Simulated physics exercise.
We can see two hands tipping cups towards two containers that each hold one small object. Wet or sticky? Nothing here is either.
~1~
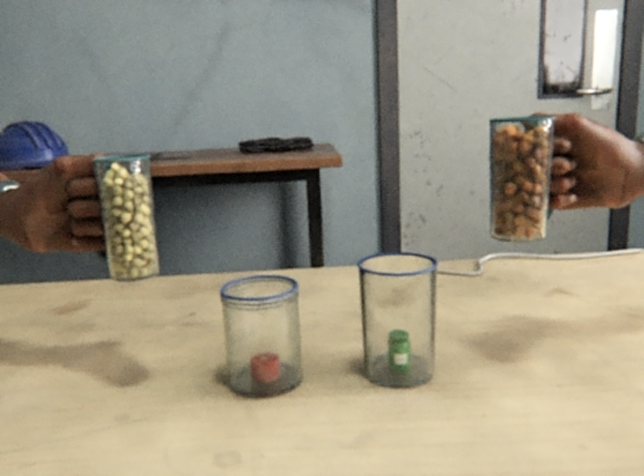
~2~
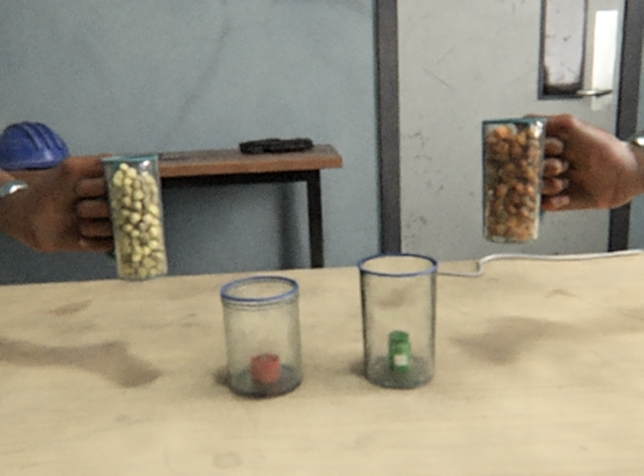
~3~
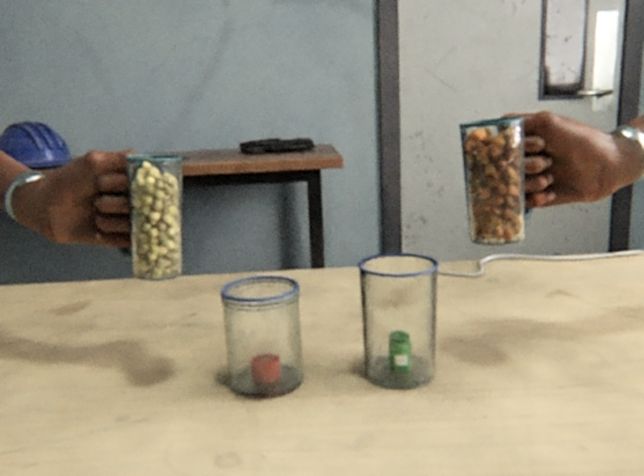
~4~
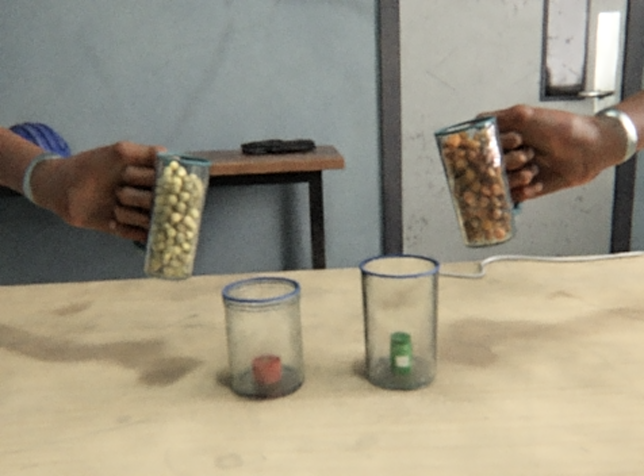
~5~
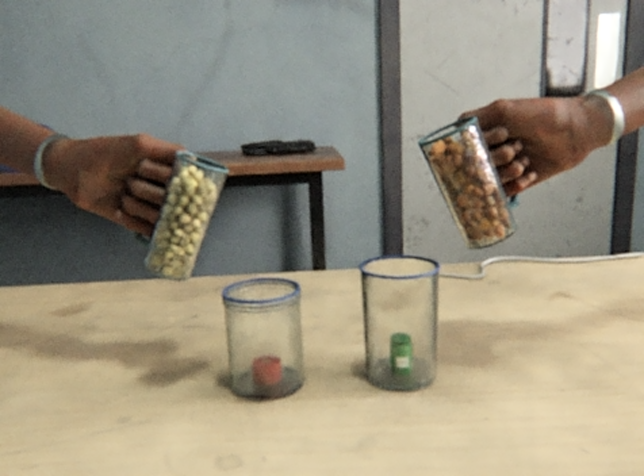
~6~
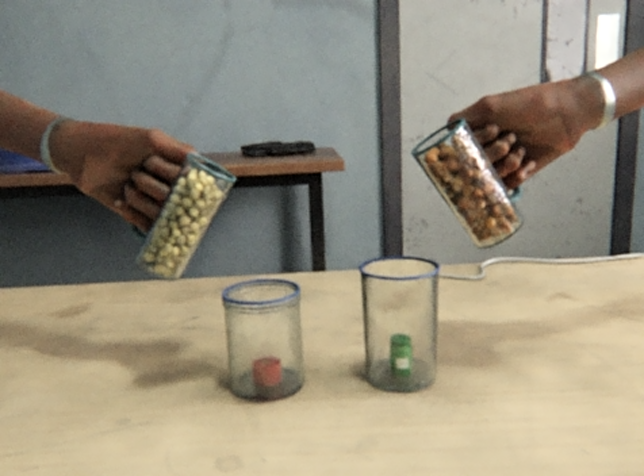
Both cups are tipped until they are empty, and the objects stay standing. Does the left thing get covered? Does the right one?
The one on the left is out of sight, and the one on the right is out of sight.
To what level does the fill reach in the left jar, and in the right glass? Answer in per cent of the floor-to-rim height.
Left near 45, right 55.
Then, 0.70 s after the last picture, left jar empty, all of its cupful still in the cup; right glass empty, all of its cupful still in the cup.
Then, 1.30 s after the last picture, left jar nearly empty, most of its cupful still in the cup; right glass nearly empty, most of its cupful still in the cup.
Then, 1.83 s after the last picture, left jar a third full, none of its cupful still in the cup; right glass half full, none of its cupful still in the cup.
At rest, left jar half full (surface near (265, 340)), nothing beside it; right glass half full (surface near (400, 317)), nothing beside it; the left thing is covered; the right thing is covered.
